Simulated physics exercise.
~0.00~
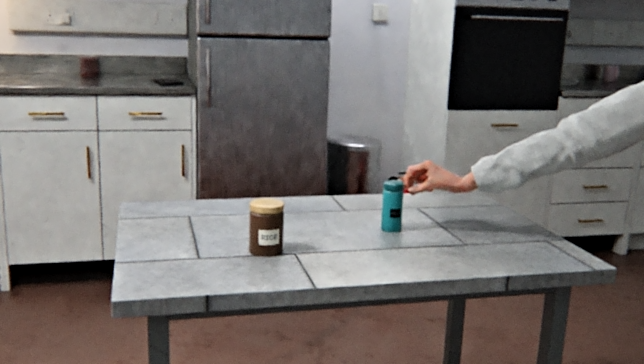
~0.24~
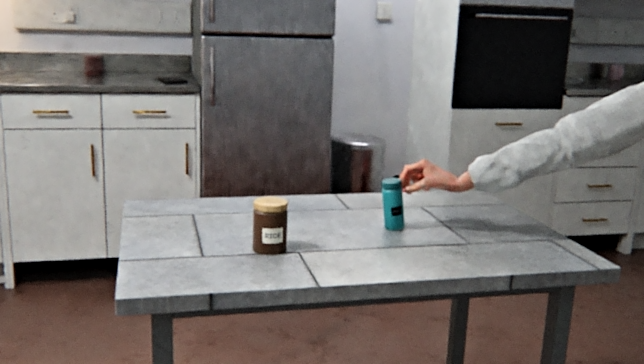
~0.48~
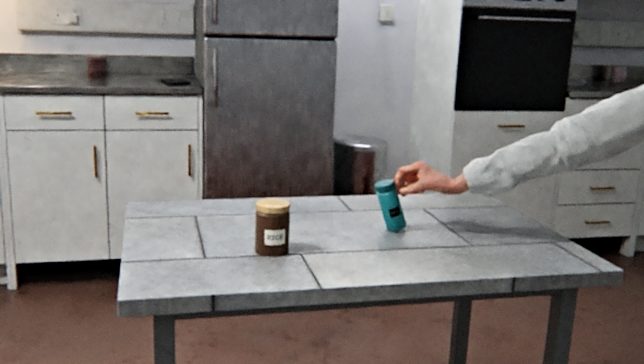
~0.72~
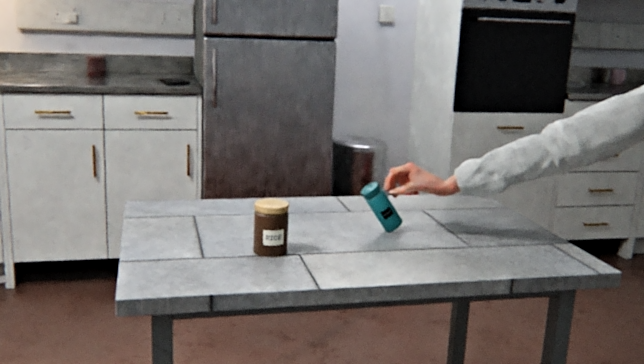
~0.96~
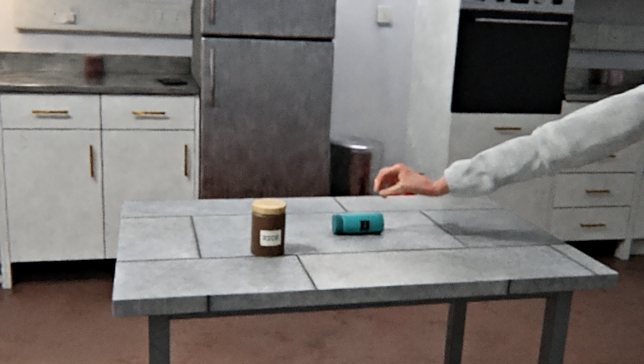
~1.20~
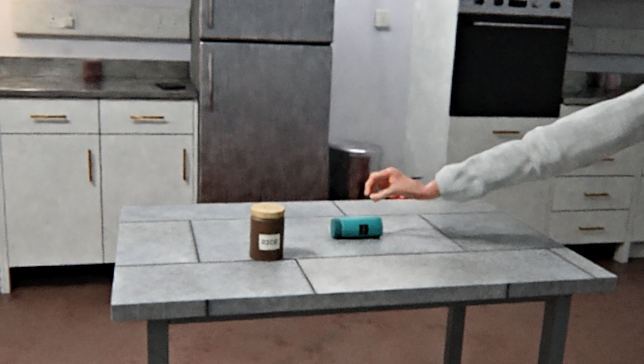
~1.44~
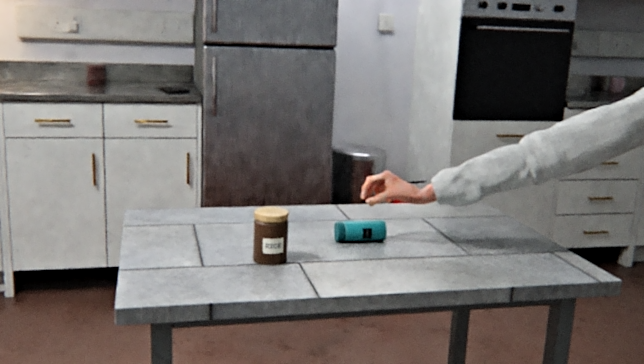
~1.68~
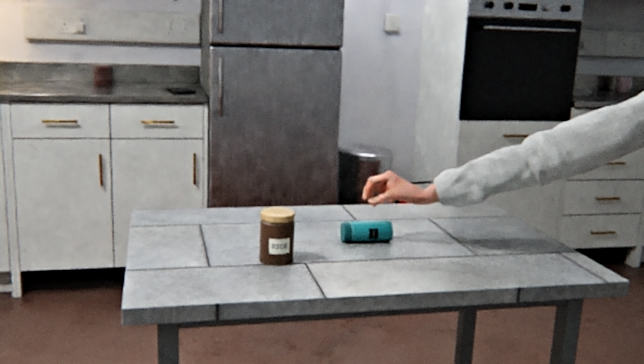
Turquoise shaker tilting left under a fingertip's push, toppling onto its side on a grey kitchen table near a brown jar.
